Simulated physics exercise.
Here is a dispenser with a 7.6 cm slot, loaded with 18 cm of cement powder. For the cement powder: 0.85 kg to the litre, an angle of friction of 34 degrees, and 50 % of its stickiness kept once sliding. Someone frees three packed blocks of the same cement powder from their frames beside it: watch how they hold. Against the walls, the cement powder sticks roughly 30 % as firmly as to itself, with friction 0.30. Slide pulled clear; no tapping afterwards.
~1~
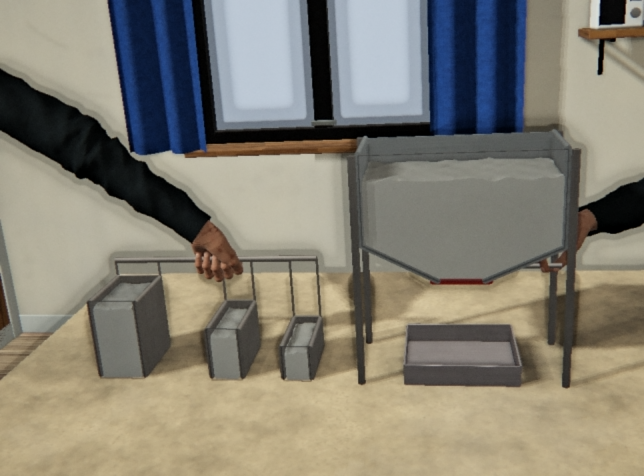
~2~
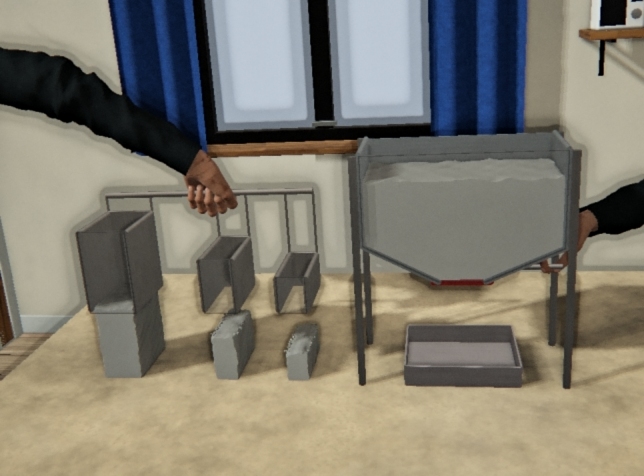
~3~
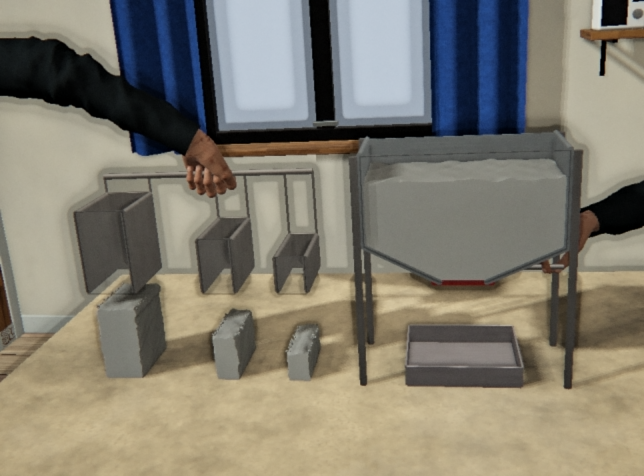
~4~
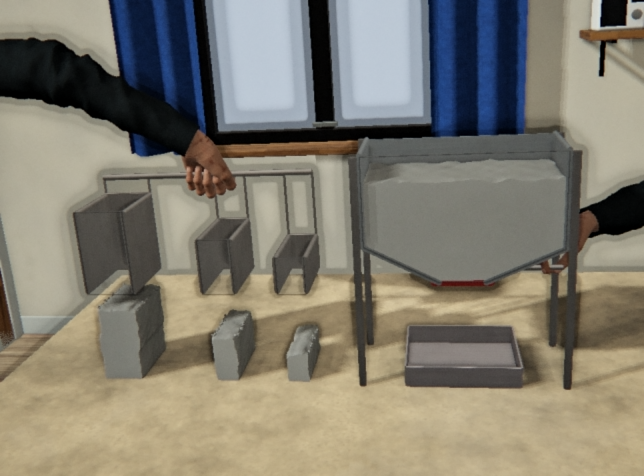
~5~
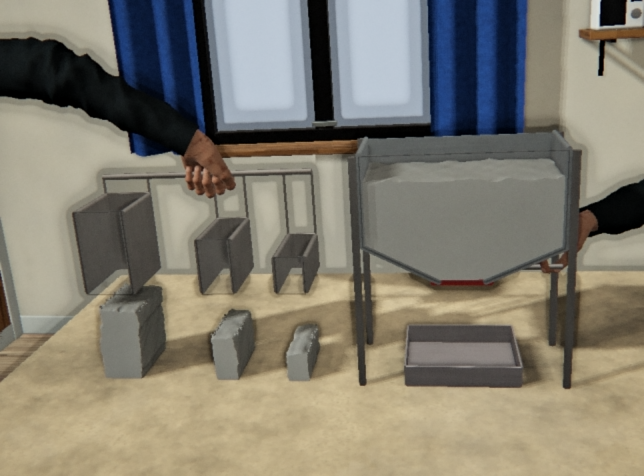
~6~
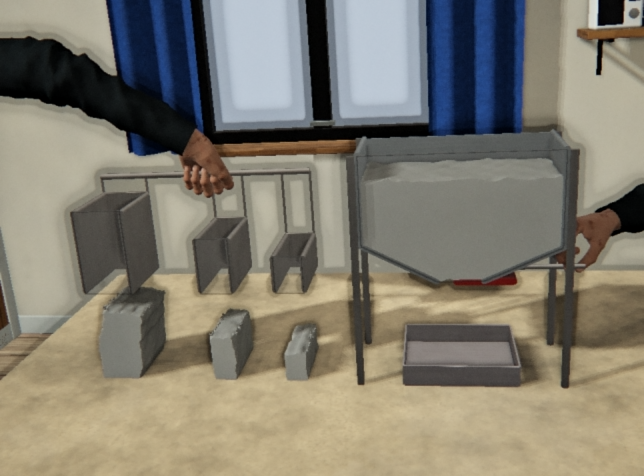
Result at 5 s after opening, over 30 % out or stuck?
It is going to plug up.
Last picture + 0.35 s, 0 % has run out.
Last picture + 0.77 s, 0 % has run out.
Last picture + 1.18 s, 0 % has run out.
Last picture + 1.60 s, 0 % has run out.
Last picture + 4.90 s, 0 % has run out.
